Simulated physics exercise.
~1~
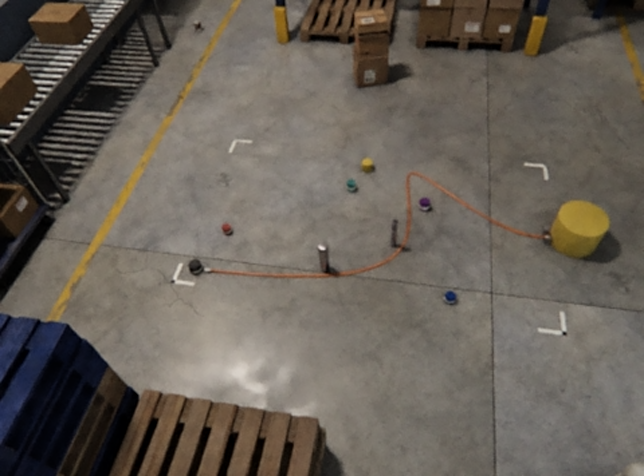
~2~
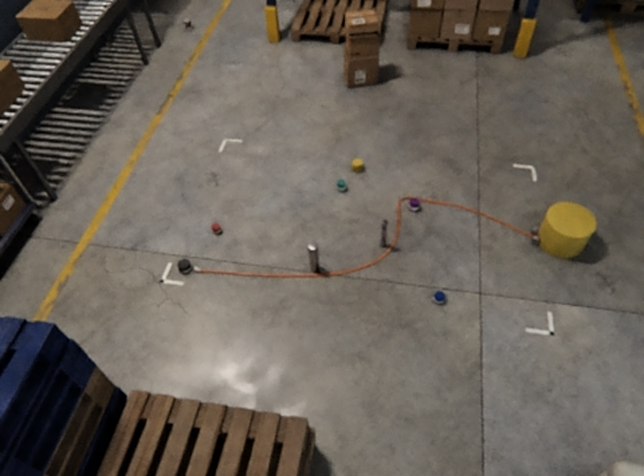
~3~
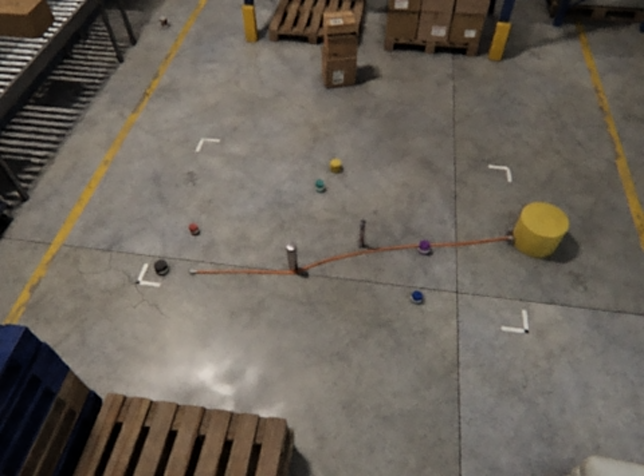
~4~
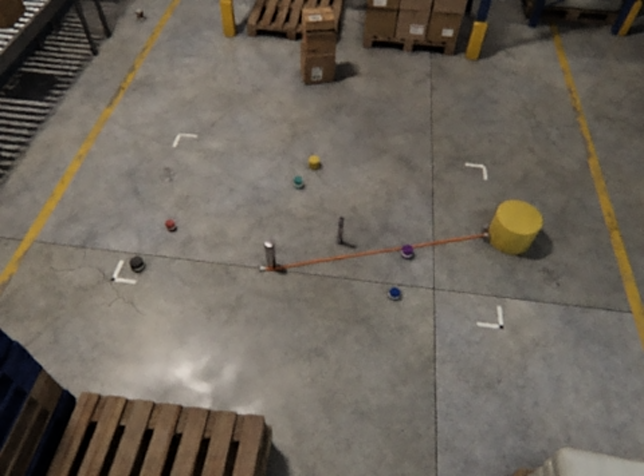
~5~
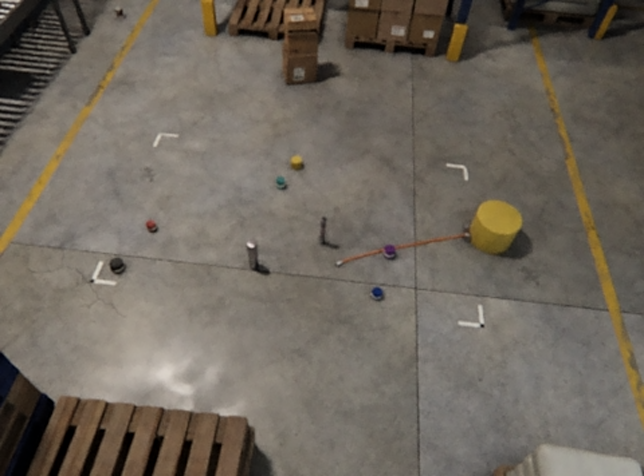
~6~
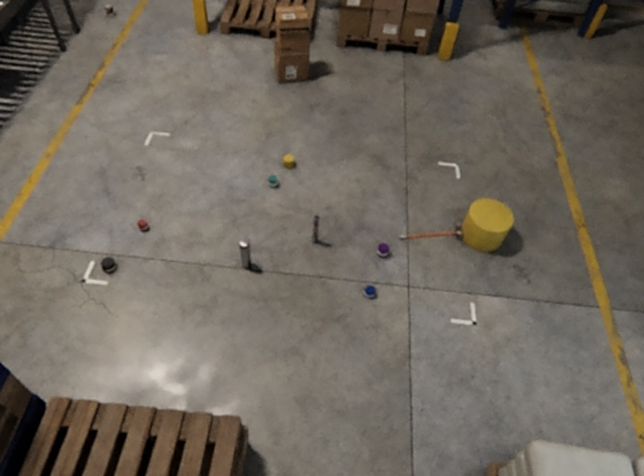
On a concrete warehouse floor seen from above, an orange lead runs from a yellow drum-shaped reel at the right, curving past two upright posts to a black tin at the left. Small coloured containers sit scattered between white tape corners. The reel draws the lead in, and its bends flatten while its free end leaves the tin. As the line pulls straight, the purple jar shifts a short way down the floor. The end slides past both posts and then the purple jar, finishing with a short length still out beside the reel, the other containers unmoved.
